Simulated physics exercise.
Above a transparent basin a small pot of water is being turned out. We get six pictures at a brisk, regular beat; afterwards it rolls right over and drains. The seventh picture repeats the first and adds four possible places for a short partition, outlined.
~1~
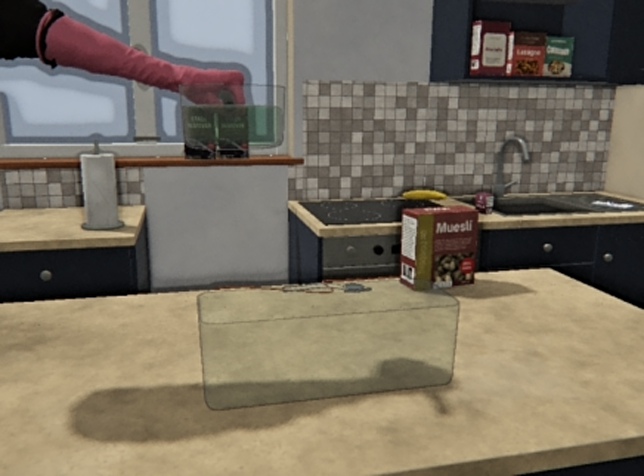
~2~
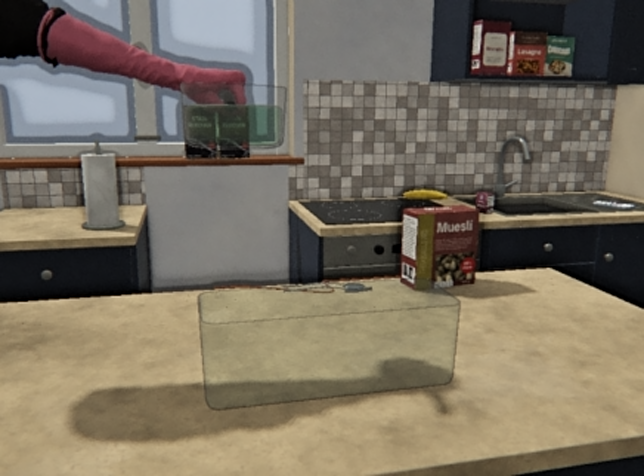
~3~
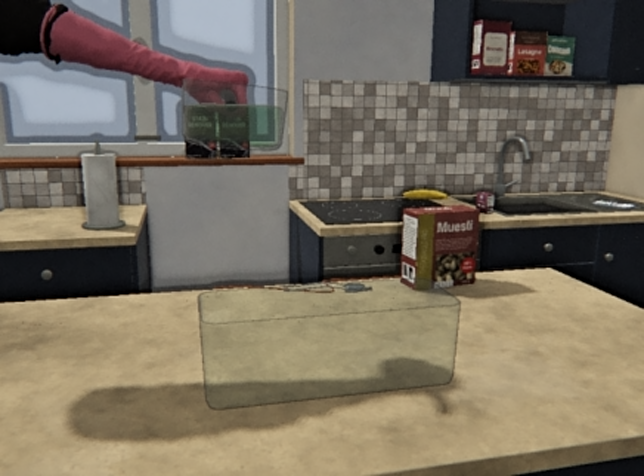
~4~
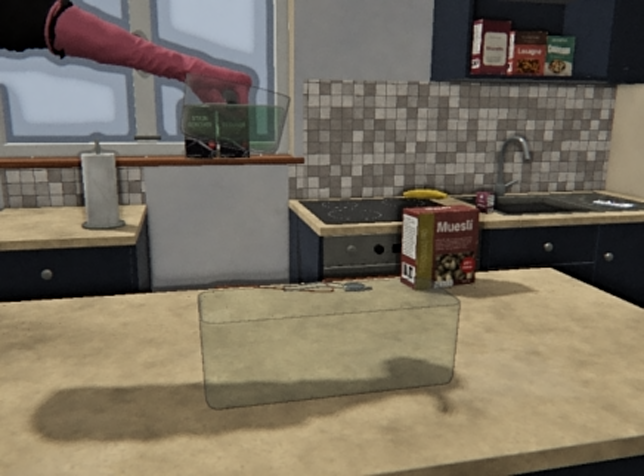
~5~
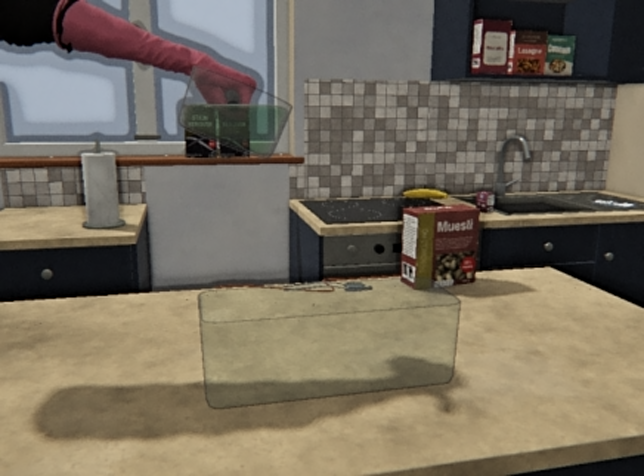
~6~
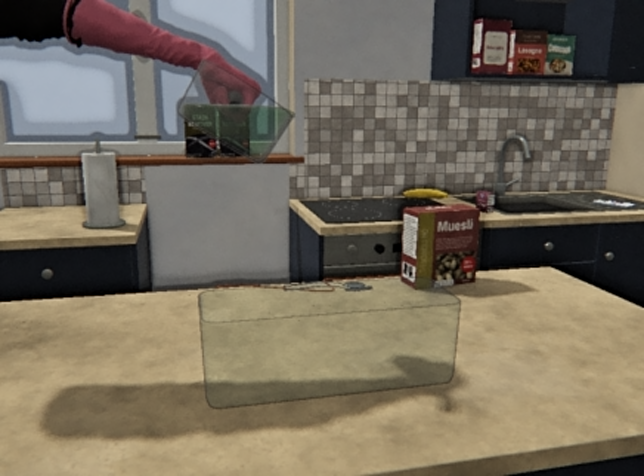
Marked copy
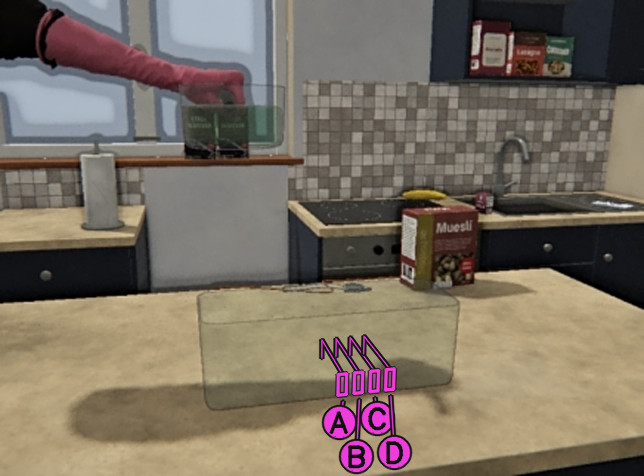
The clip opens on a kitchen counter with a transparent basin and a muesli box, while a pink-sleeved arm at upper left holds a small see-through pot upright. The hand gradually tilts the pot to the right, and by the end water is just over its lip.
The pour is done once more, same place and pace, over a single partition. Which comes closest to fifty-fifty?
B is best.
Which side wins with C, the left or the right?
More ends on the left.
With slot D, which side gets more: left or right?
The left one.
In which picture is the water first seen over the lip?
Picture 6.
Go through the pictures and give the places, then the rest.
In the first frame, upright, lip at (282, 87); basin from (205, 408) to (451, 381); nothing has left yet.
In the second frame, upright, lip at (283, 87); nothing has left yet.
In the third frame, tipped about 6°, lip at (285, 91); nothing has left yet.
In the fourth frame, tipped about 12°, lip at (288, 97); nothing has left yet.
In the fifth frame, tipped about 21°, lip at (290, 105); nothing has left yet.
In the sixth frame, tipped about 32°, lip at (291, 116); water is over the lip, down to (291, 116).
In magenta, A at (343, 401); B at (359, 399); C at (375, 397); D at (390, 395).
With A, about 33 % ends left of the wall and 65 % right of it.
With B, about 46 % ends left of the wall and 51 % right of it; 3 % is lost outside.
With C, about 72 % ends left of the wall and 25 % right of it.
With D, about 87 % ends left of the wall and 11 % right of it.
